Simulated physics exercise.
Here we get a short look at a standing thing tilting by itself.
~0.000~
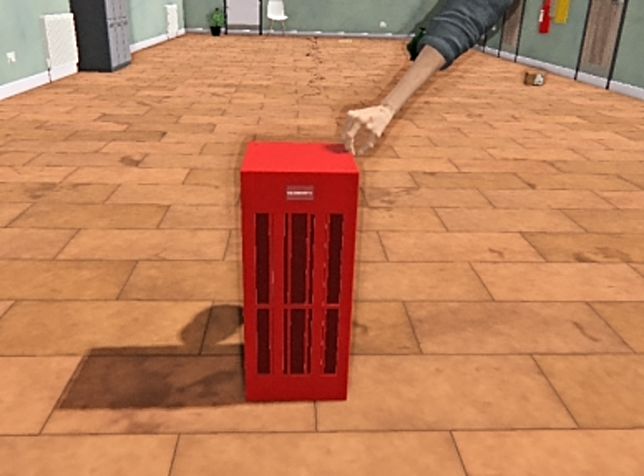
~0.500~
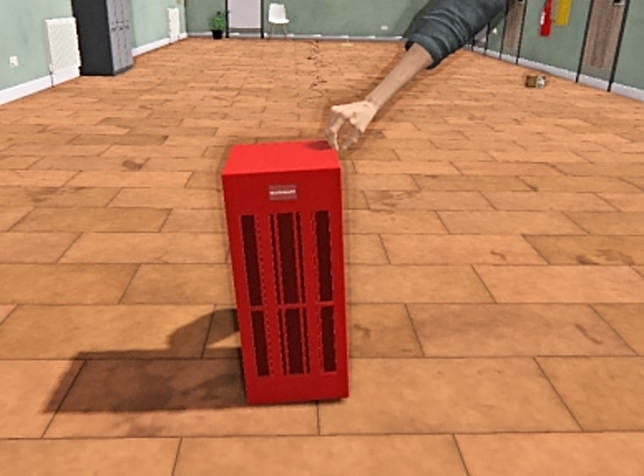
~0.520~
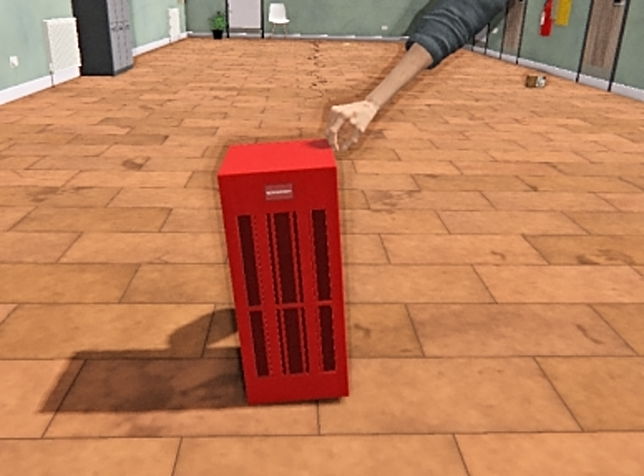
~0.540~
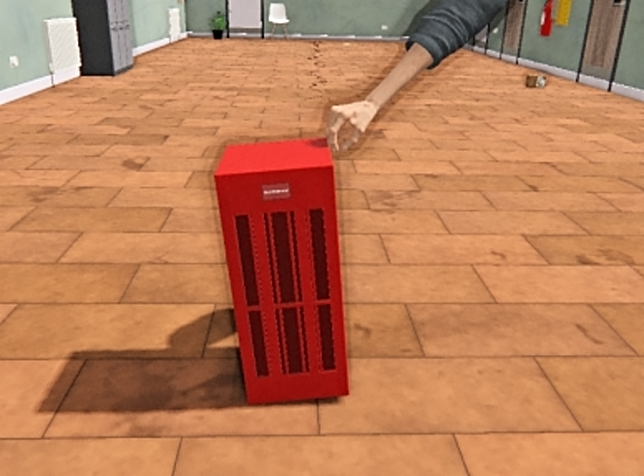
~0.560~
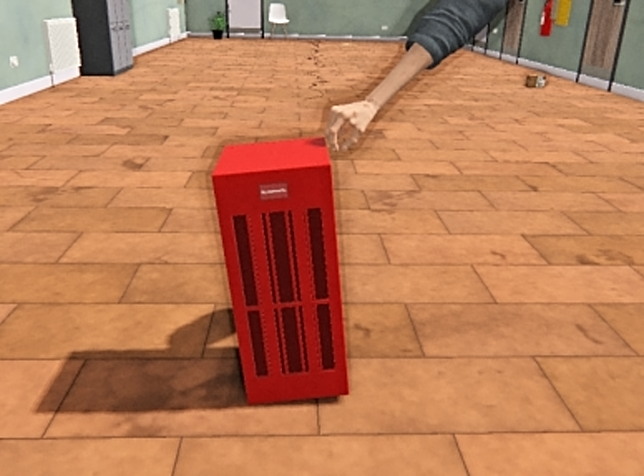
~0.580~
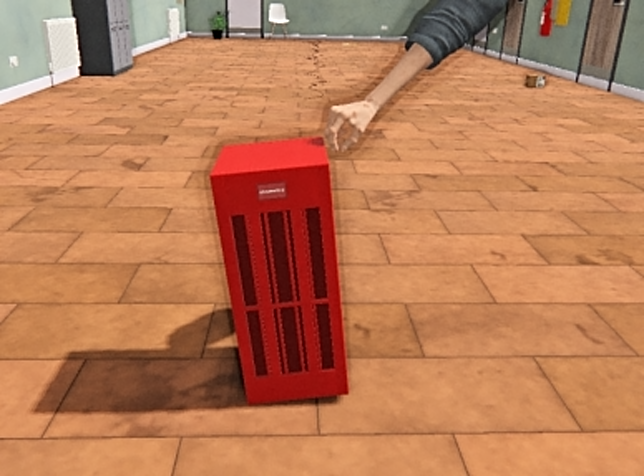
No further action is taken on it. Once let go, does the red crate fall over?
No.
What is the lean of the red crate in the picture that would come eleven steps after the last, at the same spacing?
It would be leaning 0° at that stage.
After 0.78 s, red crate upright near (297, 273).
After 1.04 s, red crate upright near (300, 274).
In the end (1.8 s), the red crate settles on its feet, near (300, 274).
